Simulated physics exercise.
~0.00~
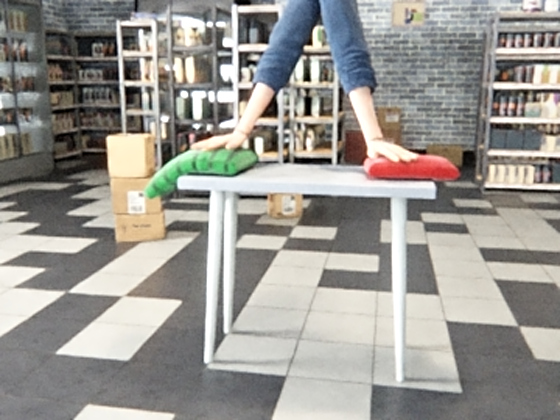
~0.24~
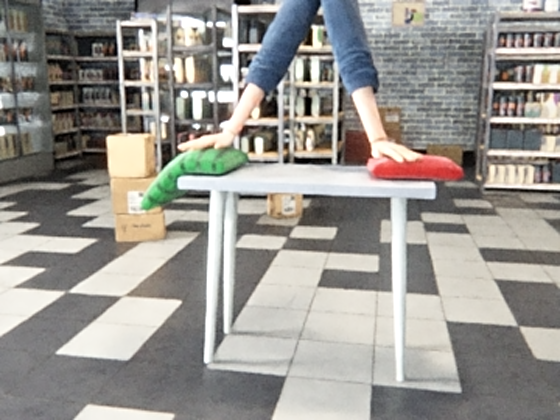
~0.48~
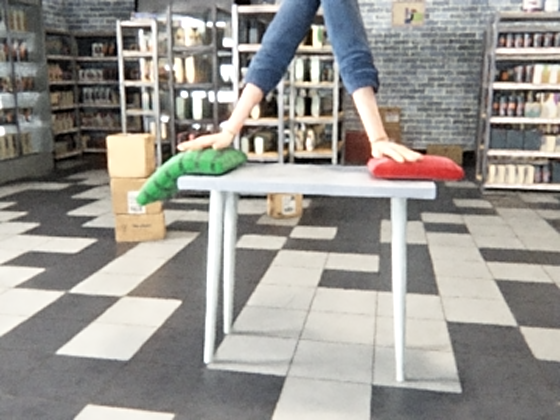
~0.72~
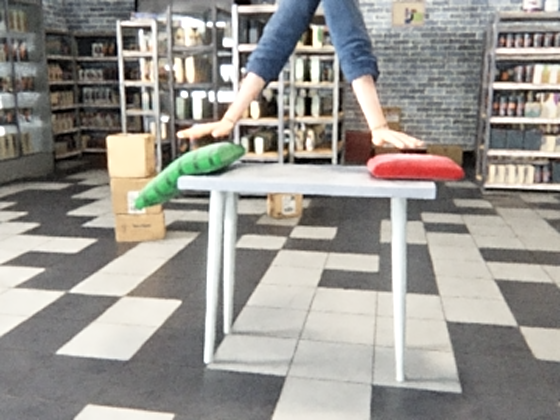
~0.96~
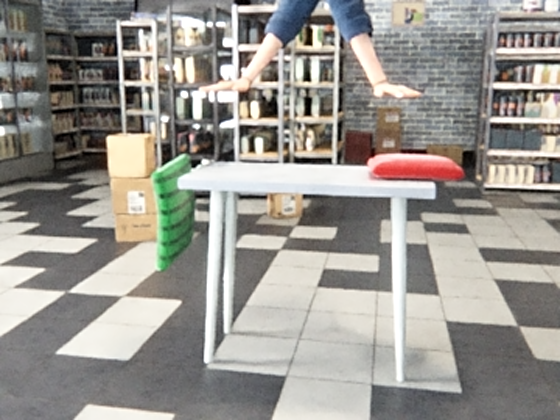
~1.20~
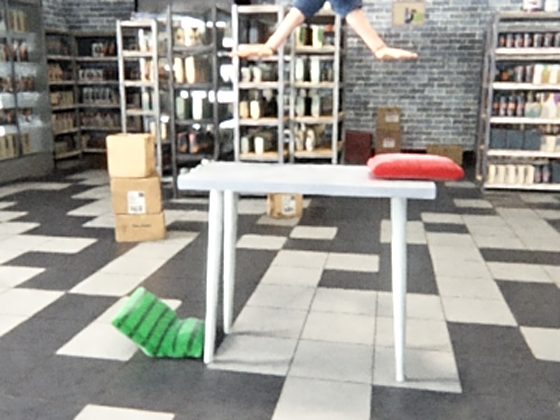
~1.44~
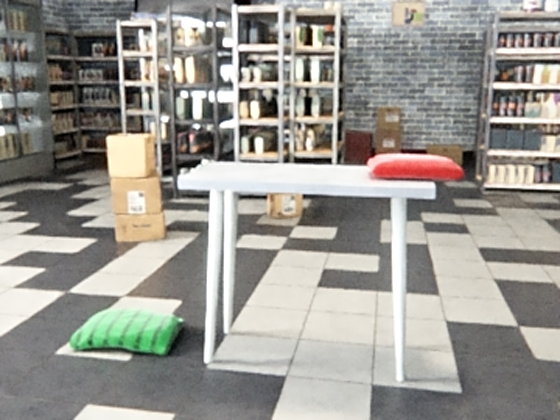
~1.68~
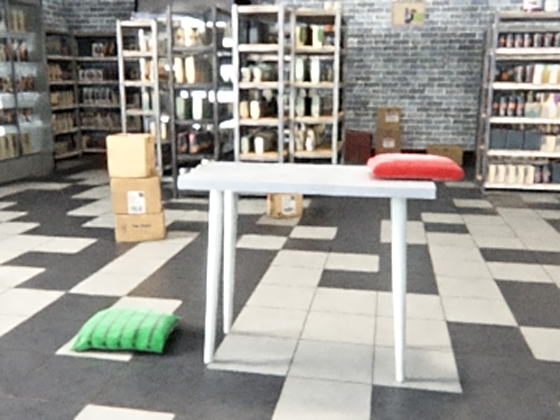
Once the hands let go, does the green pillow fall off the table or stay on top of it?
The green pillow tips over the left edge and falls to the floor, while the red sack holds its place on the table.
